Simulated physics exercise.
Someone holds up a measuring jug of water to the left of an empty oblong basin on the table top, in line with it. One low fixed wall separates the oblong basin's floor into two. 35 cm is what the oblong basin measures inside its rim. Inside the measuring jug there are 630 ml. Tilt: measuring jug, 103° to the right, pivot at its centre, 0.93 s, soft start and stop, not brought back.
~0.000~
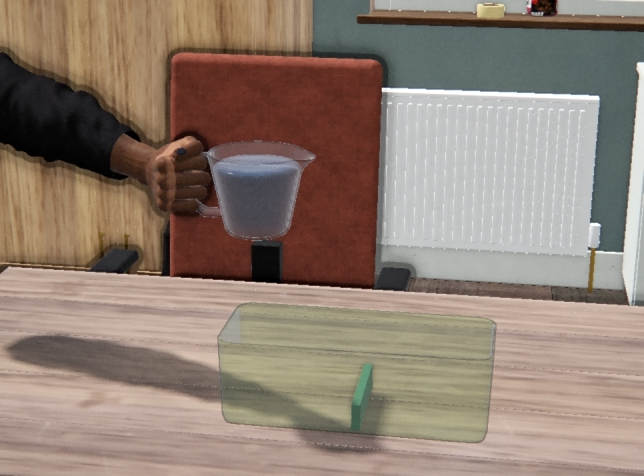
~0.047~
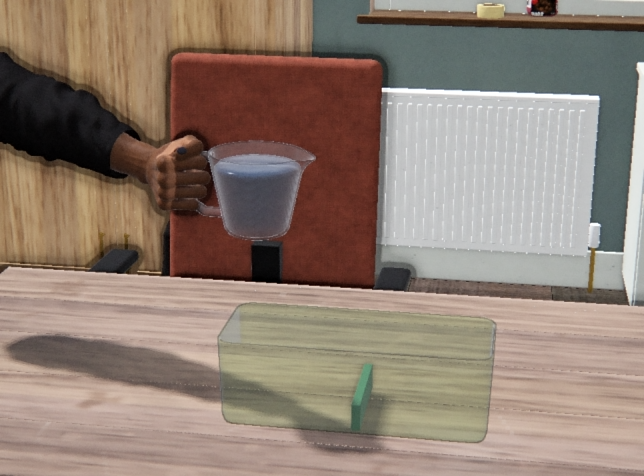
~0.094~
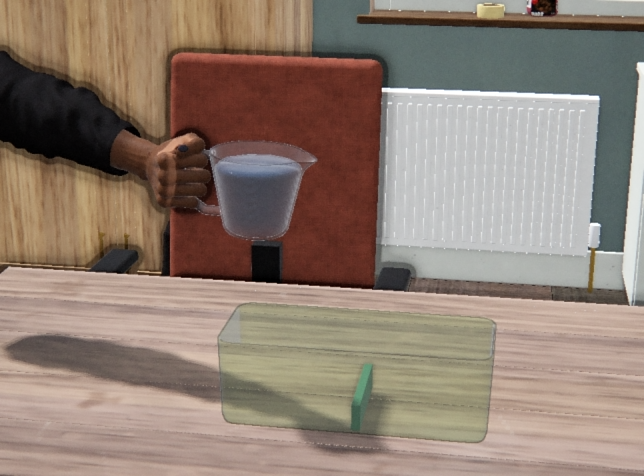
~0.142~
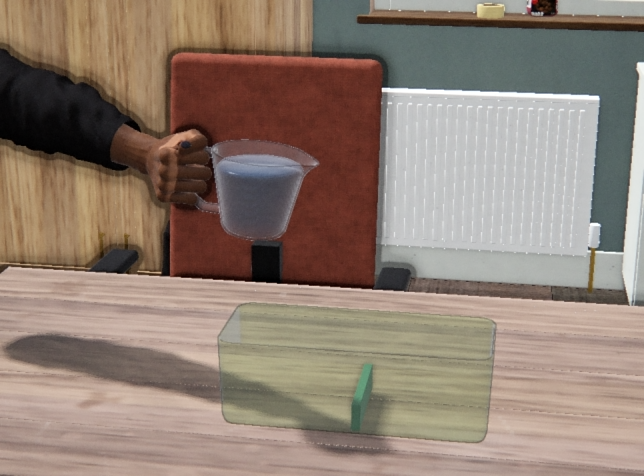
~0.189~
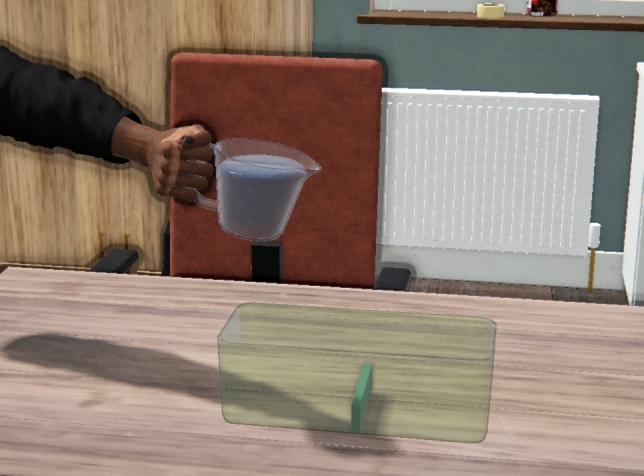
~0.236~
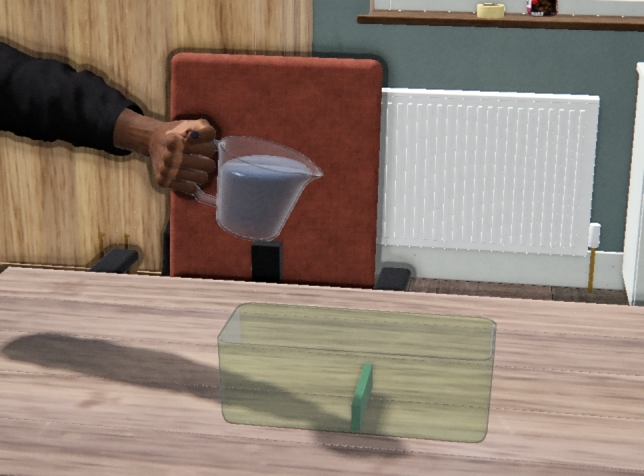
A hand holds a clear jug of water and slowly tilts it slightly to the right.
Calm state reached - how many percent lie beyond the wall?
58 percent, roughly.
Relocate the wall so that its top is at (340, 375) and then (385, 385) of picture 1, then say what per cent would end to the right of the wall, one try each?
First 85, then 15 per cent.
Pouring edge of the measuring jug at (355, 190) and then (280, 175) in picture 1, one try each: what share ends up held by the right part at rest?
Some 90 and 5 per cent, in that order.
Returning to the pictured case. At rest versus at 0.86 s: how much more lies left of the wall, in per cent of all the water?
Change: Approx. 22 %.
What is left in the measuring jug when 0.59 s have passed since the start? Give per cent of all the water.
Some 60 % of it is still there.
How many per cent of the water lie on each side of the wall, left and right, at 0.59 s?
Around 1 on the left side and 9 on the right side.
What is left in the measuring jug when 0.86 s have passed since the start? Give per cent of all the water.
10 per cent or so.
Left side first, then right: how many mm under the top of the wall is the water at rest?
Noted: Left near 26 mm, right near 20 mm.
Then, 0.59 s in, the tilt is 73° and 60 per cent is still to pour, 1 is left of the wall and 9 right of it.
Then, 0.86 s in, the tilt is 101° and 9 per cent is still to pour, 19 is left of the wall and 53 right of it.
Then, 1.13 s in, the tilt is 103° and 0 per cent is still to pour, 40 is left of the wall and 57 right of it.
Then, 1.43 s in, the tilt is 103° and 0 per cent is still to pour, 40 is left of the wall and 58 right of it.
Finally, 40 per cent lies left of the wall, 58 right of it and 2 outside.
